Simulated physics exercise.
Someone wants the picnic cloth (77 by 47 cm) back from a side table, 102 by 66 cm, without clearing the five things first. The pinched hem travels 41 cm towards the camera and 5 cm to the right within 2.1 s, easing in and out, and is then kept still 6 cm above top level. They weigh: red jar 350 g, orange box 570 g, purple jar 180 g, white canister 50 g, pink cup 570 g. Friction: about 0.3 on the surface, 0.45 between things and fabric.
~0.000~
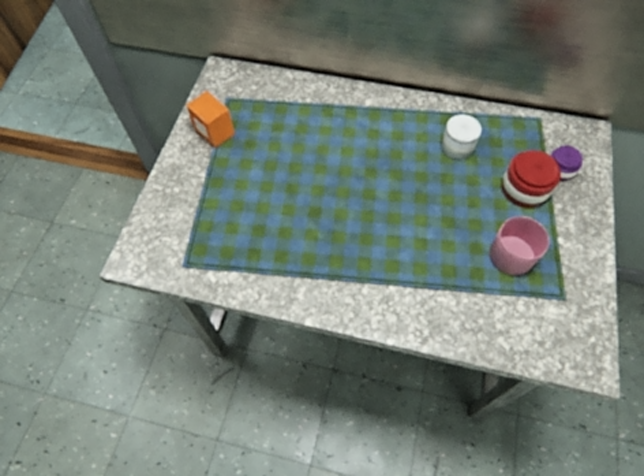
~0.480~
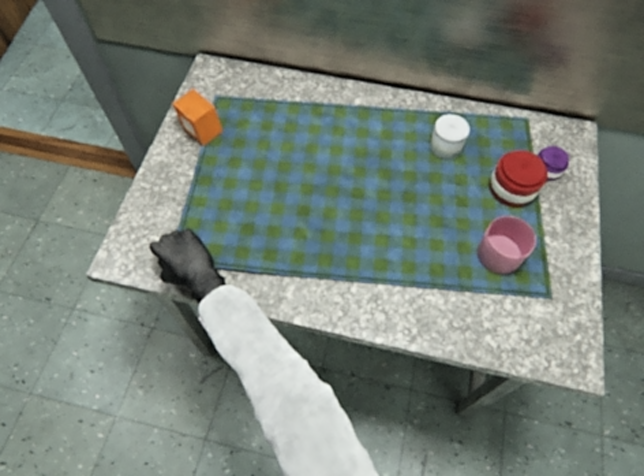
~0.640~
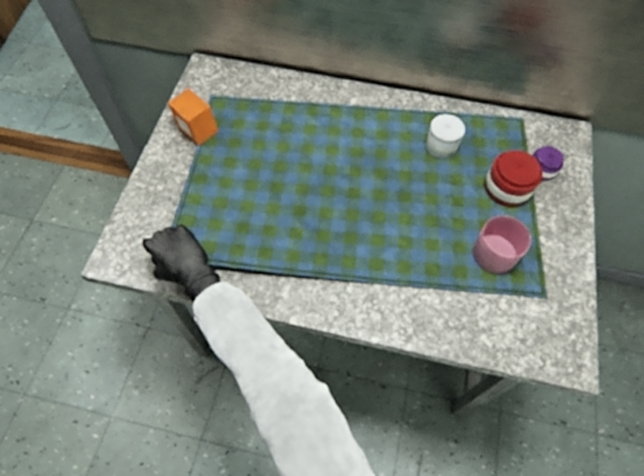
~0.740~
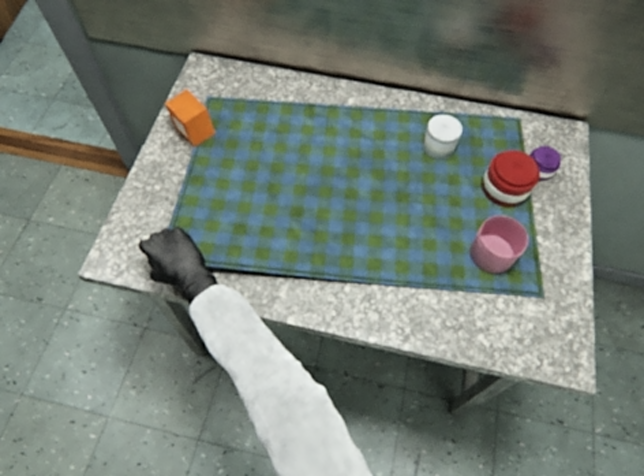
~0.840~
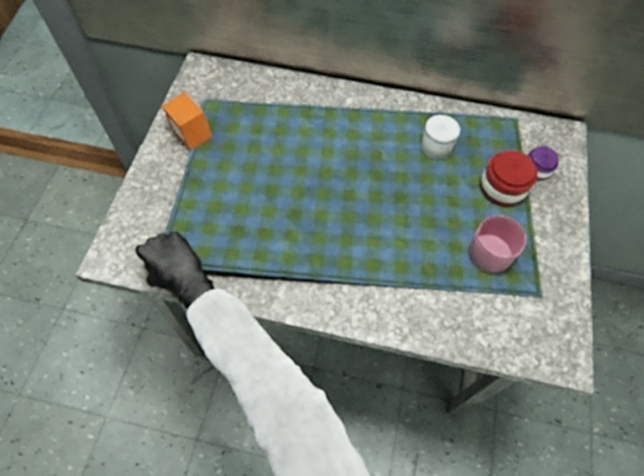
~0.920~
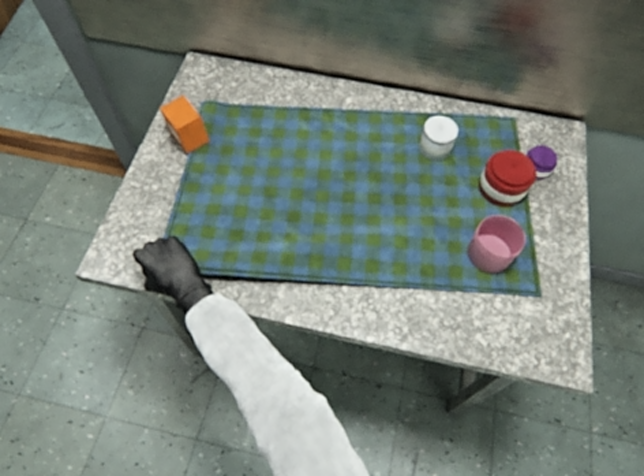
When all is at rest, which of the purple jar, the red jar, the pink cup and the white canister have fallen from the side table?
In order: The purple jar keeps to the top; the red jar keeps to the top; the pink cup stays on; the white canister remains up there.
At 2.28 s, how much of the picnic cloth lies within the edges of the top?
Some 65 per cent of it.
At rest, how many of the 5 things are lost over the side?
I count 0.
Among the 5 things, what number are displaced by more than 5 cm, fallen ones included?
5 of them.
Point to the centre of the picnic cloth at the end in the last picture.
Around (268, 295).
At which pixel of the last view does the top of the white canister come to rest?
Around (323, 195).
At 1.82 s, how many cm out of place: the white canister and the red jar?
White canister 20 cm, red jar 15 cm.
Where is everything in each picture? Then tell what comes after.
In the first picture, shows, purple jar (569, 156); red jar (538, 167); pink cup (525, 237); white canister (464, 127); picnic cloth corners (182, 267) (541, 118) (566, 300).
In the second picture, shows, picnic cloth corners (528, 118) (552, 299); grip (168, 262).
In the third picture, shows, picnic cloth corners (523, 118) (547, 298); grip (162, 259).
In the fourth picture, shows, picnic cloth corners (520, 118) (544, 298); grip (158, 261).
In the fifth picture, shows, orange box (183, 108); picnic cloth corners (517, 118) (542, 298); grip (155, 265).
In the sixth picture, shows, purple jar (544, 155); red jar (514, 166); pink cup (502, 235); white canister (441, 128); picnic cloth corners (515, 117) (542, 297); grip (153, 270).
After 1.4 s, 95 % of the picnic cloth is still over the top; white canister 7 cm off its start, purple jar 5 cm off its start, red jar 5 cm off its start.
After 1.8 s, 85 % of the picnic cloth is still over the top; white canister 18 cm off its start, red jar 13 cm off its start, pink cup 9 cm off its start.
After 2.3 s, 65 % of the picnic cloth is still over the top; white canister 28 cm off its start at (340, 183), red jar 21 cm off its start at (426, 197), pink cup 15 cm off its start at (441, 273).
After 2.7 s, 60 % of the picnic cloth is still over the top; white canister 32 cm off its start, red jar 25 cm off its start, pink cup 18 cm off its start.
After 4.3 s, 60 % of the picnic cloth is still over the top; white canister 32 cm off its start at (323, 195), red jar 25 cm off its start at (410, 206), pink cup 18 cm off its start at (430, 285), purple jar 6 cm off its start at (521, 160).
